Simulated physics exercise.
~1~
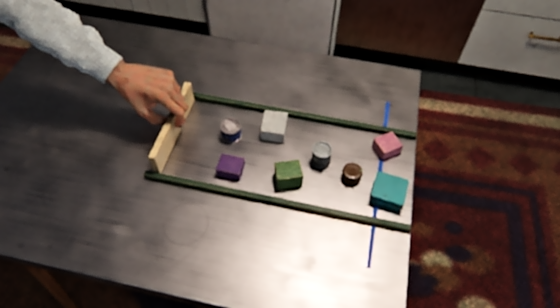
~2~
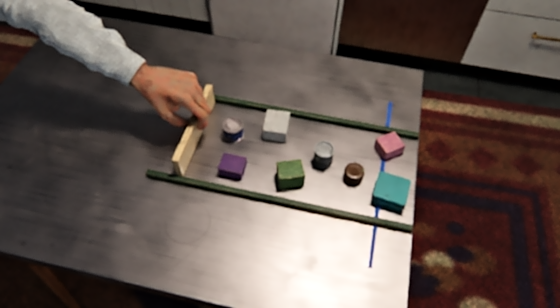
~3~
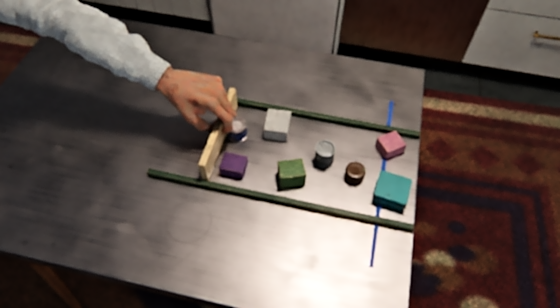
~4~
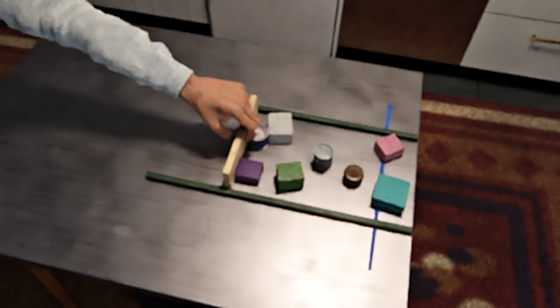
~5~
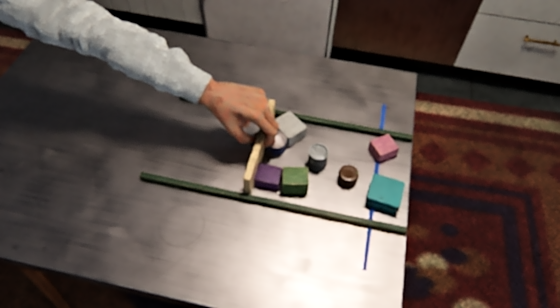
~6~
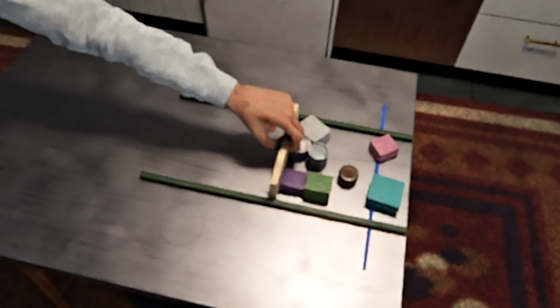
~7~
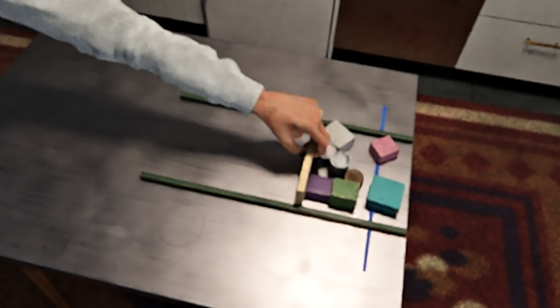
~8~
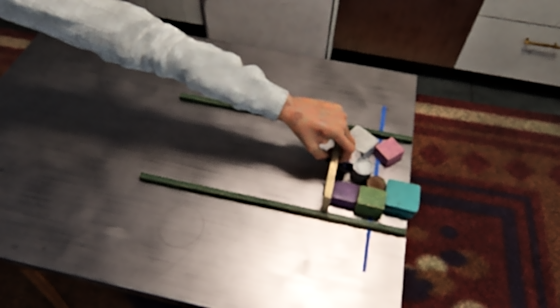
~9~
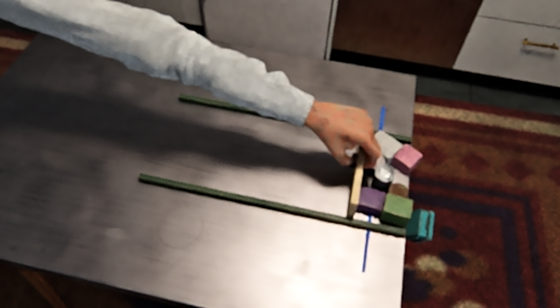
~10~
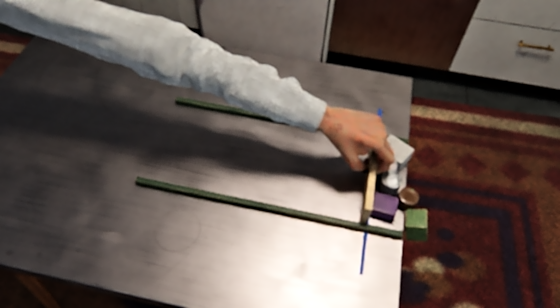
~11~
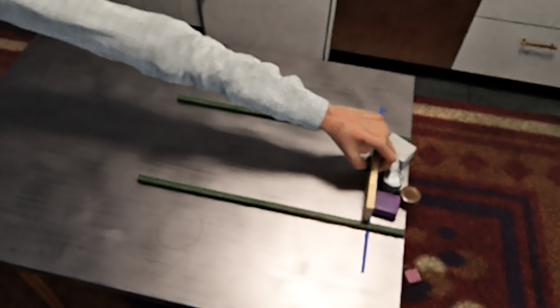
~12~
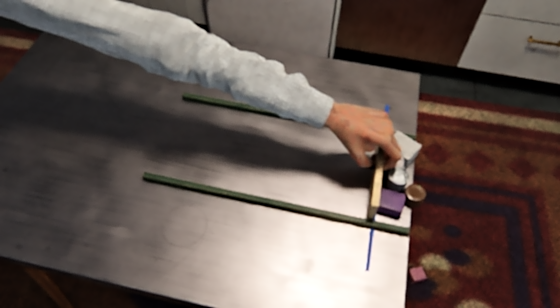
A hand pushes a board rightward between rails, sweeping small objects along until several fall off the table's edge.
